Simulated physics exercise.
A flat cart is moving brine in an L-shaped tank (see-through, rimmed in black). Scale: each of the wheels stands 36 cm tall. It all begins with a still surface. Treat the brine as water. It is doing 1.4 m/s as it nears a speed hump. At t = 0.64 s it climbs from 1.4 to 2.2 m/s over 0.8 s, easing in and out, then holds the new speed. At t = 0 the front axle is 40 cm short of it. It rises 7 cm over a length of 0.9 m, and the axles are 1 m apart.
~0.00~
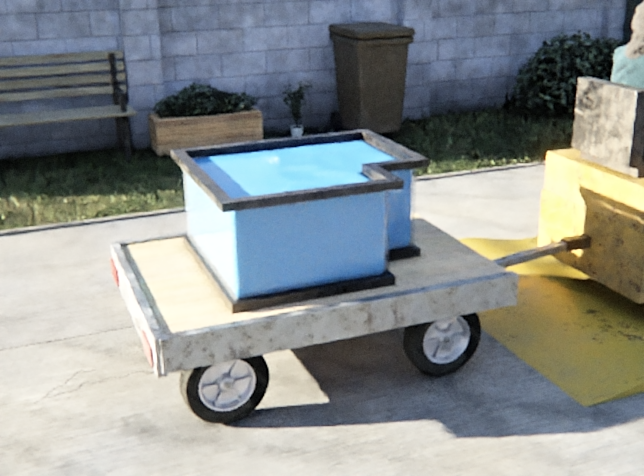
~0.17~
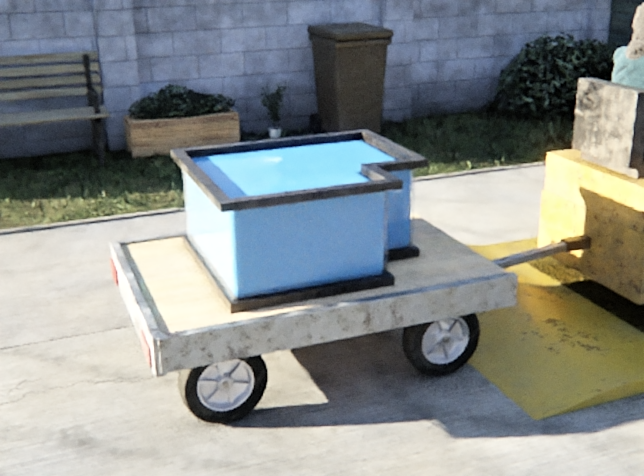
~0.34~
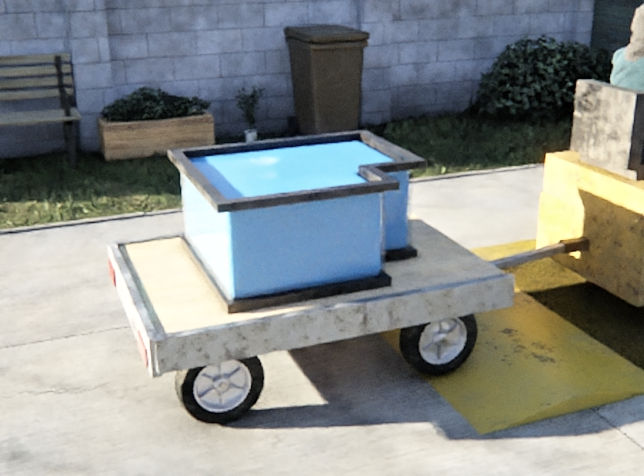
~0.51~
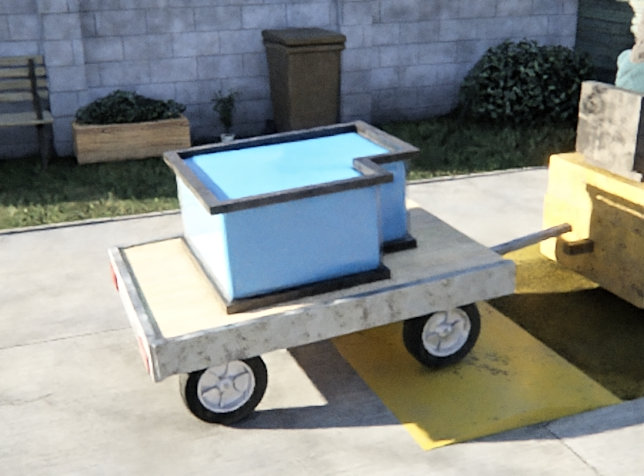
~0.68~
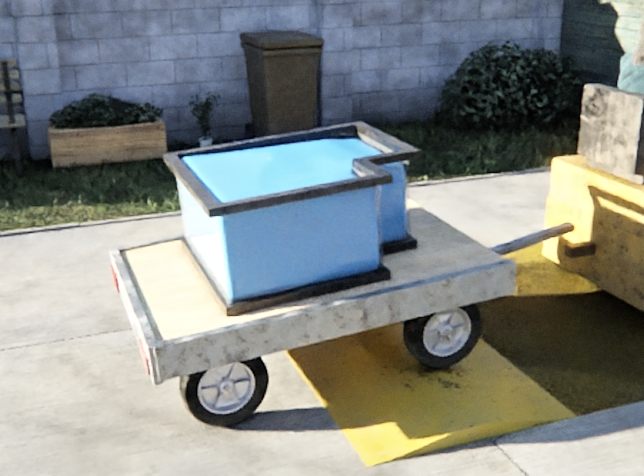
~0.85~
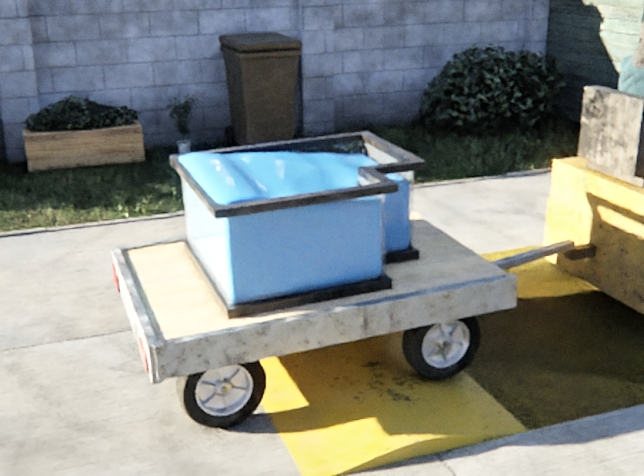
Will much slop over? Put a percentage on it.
Some 3 per cent goes overboard.
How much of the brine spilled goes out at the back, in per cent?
Some 70 per cent of it.
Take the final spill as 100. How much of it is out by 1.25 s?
About 30 per cent.
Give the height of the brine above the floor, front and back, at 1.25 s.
About 32 cm in front and 42 cm behind.
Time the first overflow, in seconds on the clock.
Near 1.1 s.
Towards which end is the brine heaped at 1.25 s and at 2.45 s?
At the back, then the back.
By 1.25 s the surface is 31 cm up at the front and 43 cm at the back; 1 per cent is out, over the back.
By 1.85 s the surface is 44 cm up at the front and 34 cm at the back; 3 per cent is out, over the back.
By 2.45 s the surface is 32 cm up at the front and 42 cm at the back; 3 per cent is out, over the back.
By 4.91 s 3 per cent is out, over the back, 8 of 256 litres.
